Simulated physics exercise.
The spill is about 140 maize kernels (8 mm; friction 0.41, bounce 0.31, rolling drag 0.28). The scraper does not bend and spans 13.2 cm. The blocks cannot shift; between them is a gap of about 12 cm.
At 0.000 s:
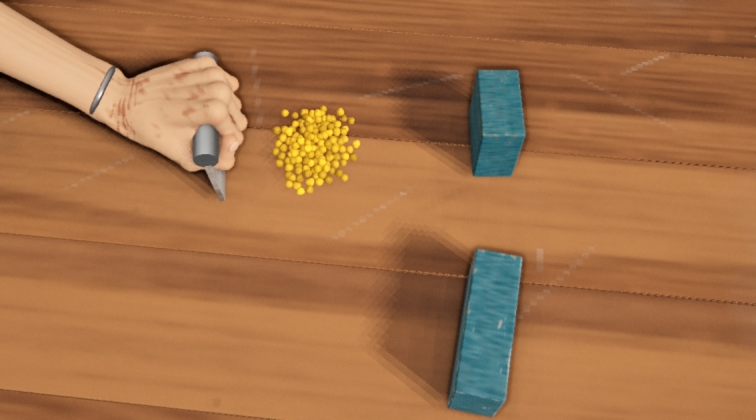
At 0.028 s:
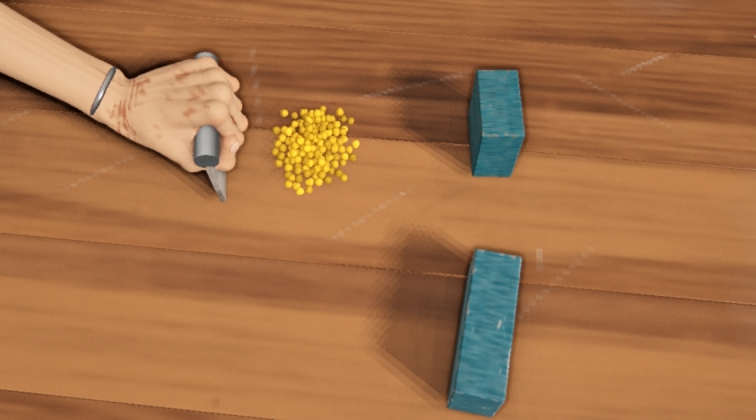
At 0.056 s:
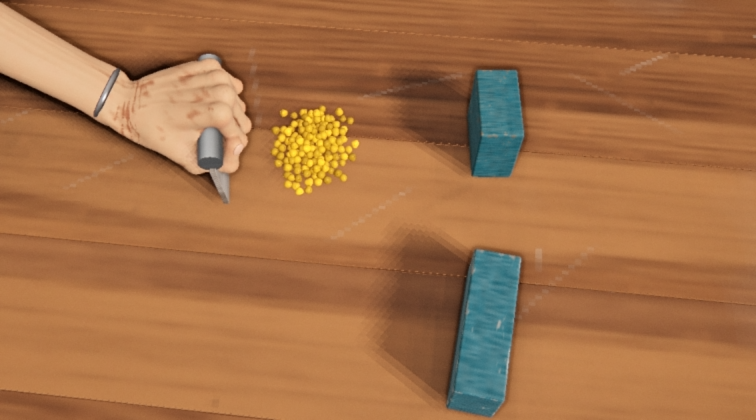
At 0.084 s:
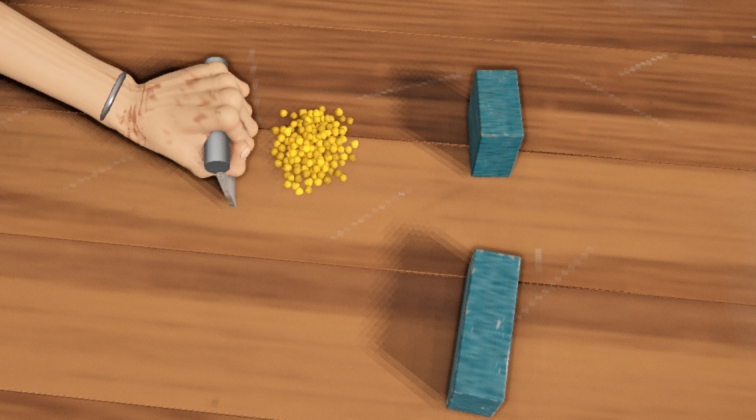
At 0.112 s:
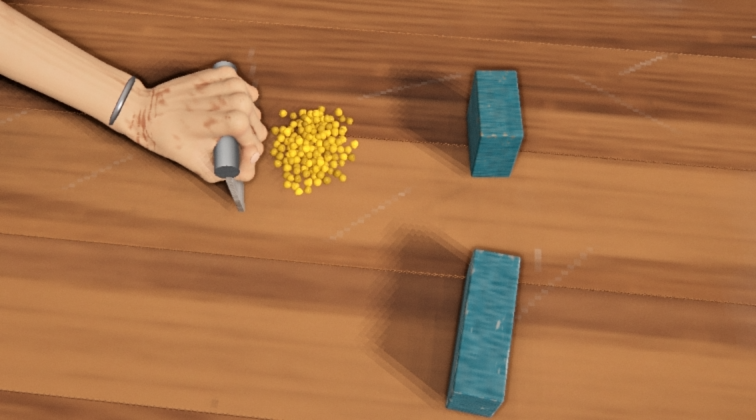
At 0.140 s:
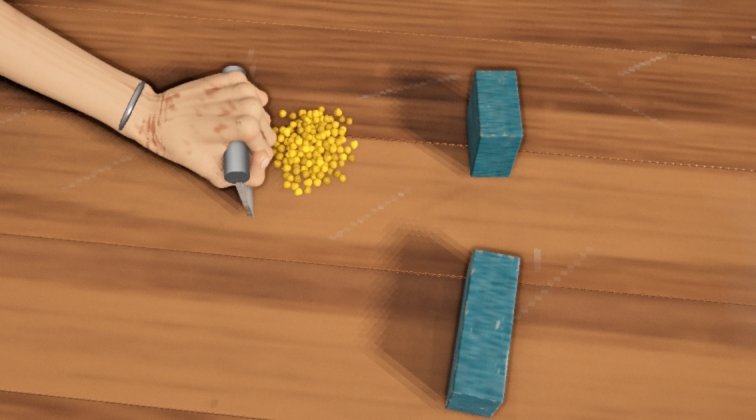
On a wooden surface, a hand gripping a grey scraper edges slightly right towards a yellow kernel pile, two teal blocks standing still.
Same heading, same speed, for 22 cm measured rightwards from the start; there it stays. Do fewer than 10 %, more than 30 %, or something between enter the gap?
Through: Low.
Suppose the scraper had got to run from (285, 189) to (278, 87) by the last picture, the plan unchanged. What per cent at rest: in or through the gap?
Through 25.
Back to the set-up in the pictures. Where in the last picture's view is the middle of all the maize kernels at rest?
Around (380, 154).
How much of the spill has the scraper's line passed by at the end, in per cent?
Roughly 60 per cent.
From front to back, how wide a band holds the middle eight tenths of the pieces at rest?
Roughly 12 cm.
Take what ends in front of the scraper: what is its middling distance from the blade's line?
Roughly 2 cm.
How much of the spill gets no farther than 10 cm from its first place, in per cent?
About 60 per cent.
After 0.39 s, scraper 14 cm from its start, spill 11 cm wide; held up before the blocks 100 %.
Then, at 0.65 s, scraper 24 cm from its start, spill 14 cm wide; held up before the blocks 100 %.
Then, at 0.86 s, scraper 24 cm from its start, spill 14 cm wide; held up before the blocks 100 %.
In the end, at 1.1 s, in or through the gap 0 %, round the near block 0 %, round the far block 0 %, held up before the blocks 100 %.
